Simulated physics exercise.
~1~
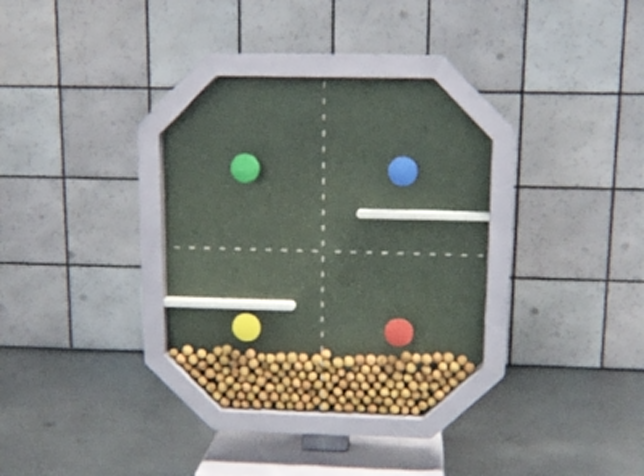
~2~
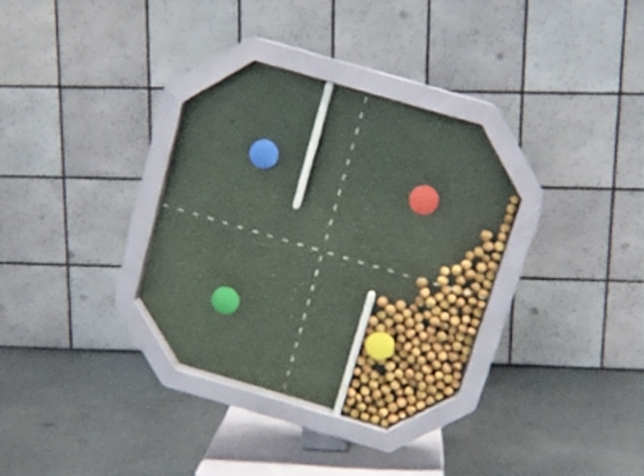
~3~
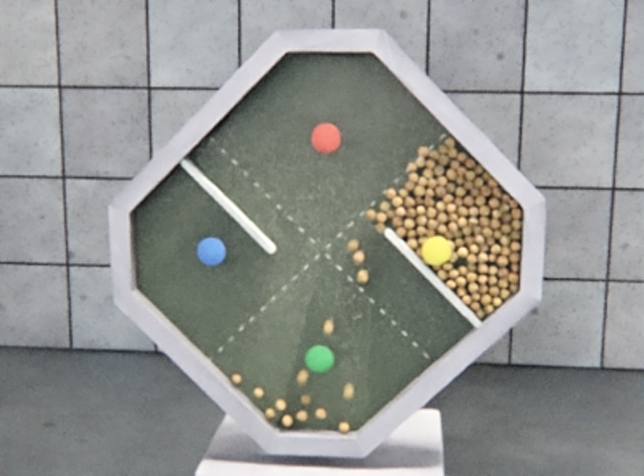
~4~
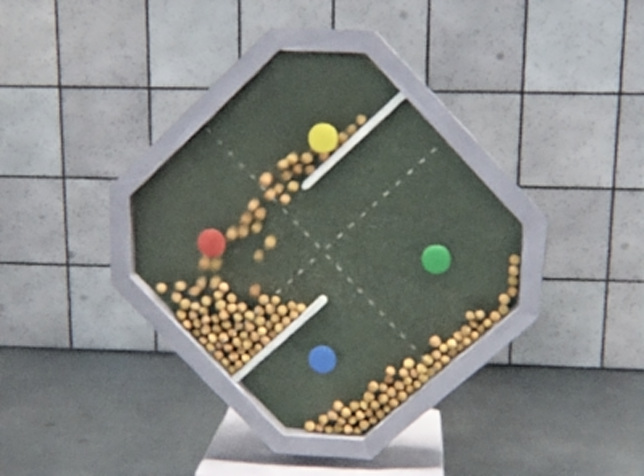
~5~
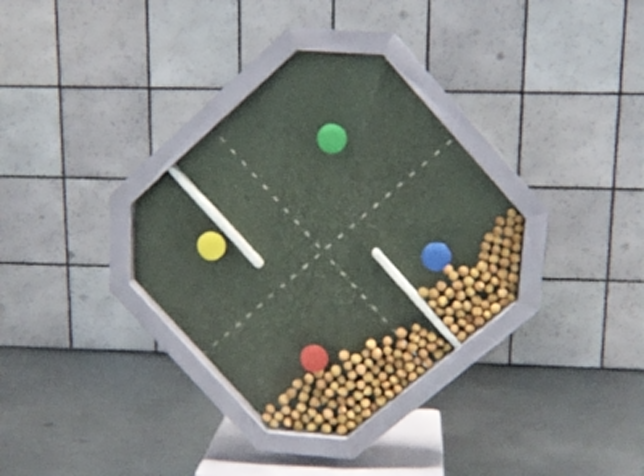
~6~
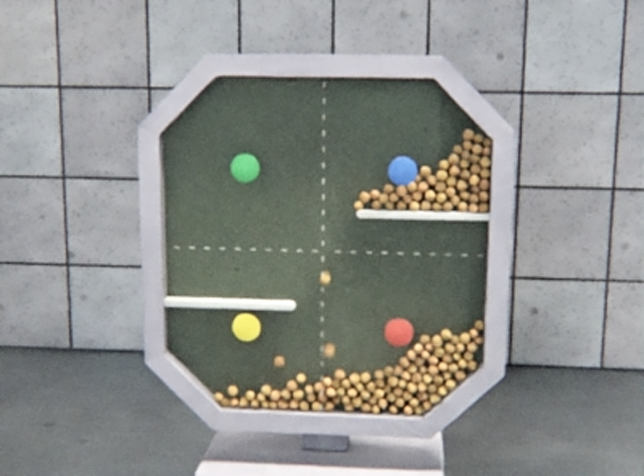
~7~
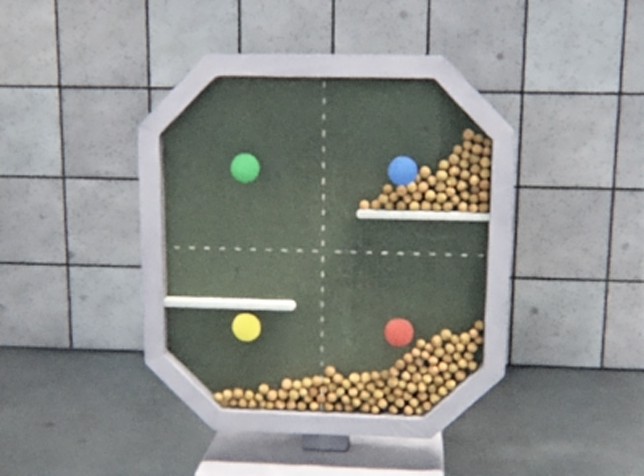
An eight-sided box of wooden beads tipped anticlockwise, then carried on round to upright as the beads slid and tumbled past its two ledges. They settled mostly along the bottom, heaped towards the right, with another pile on the ledge beneath the blue dot.
